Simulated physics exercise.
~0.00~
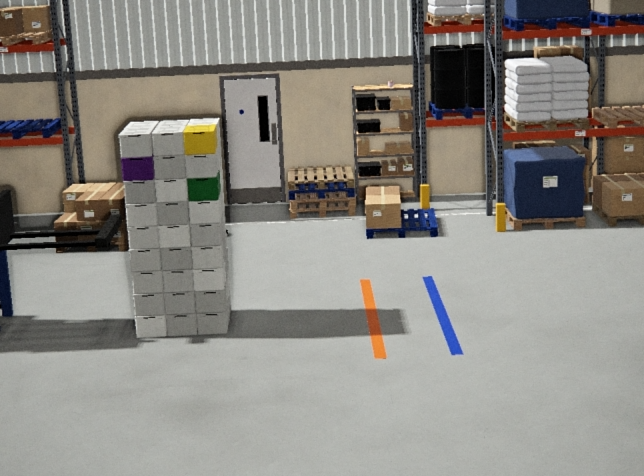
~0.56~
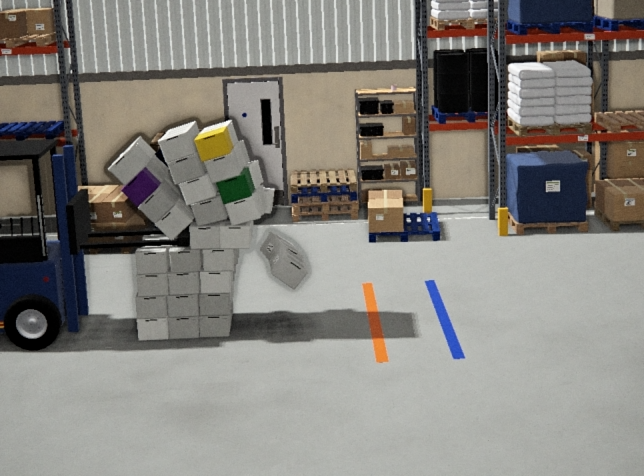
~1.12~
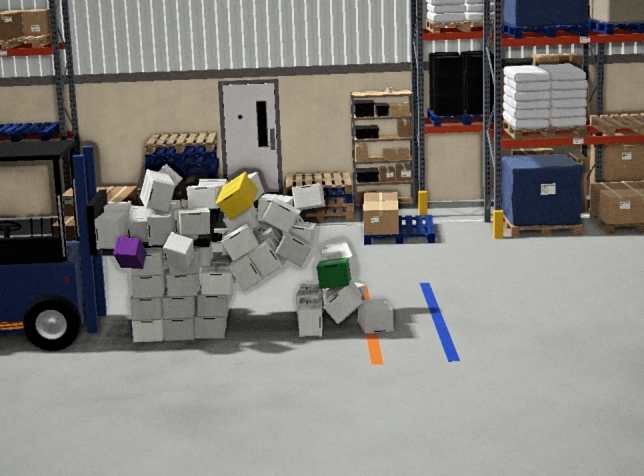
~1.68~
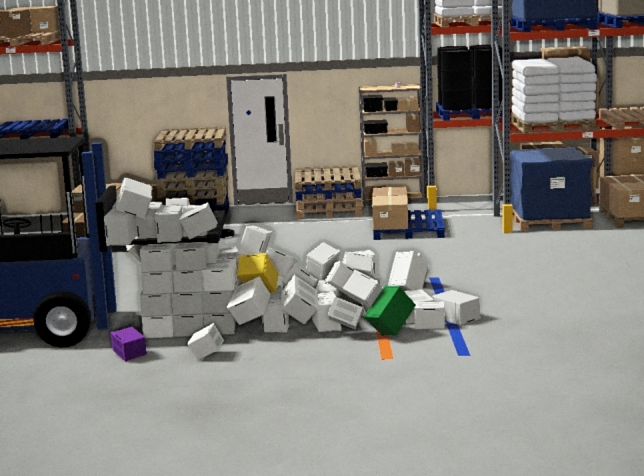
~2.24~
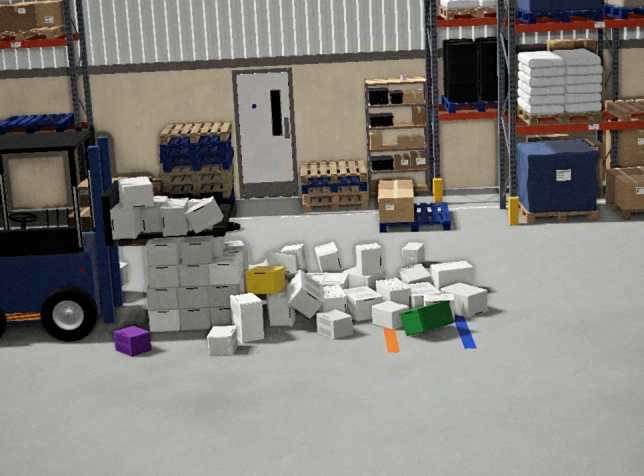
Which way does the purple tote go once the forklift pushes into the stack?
The purple tote moves down, dropping from near the top of the stack and ending on the floor.
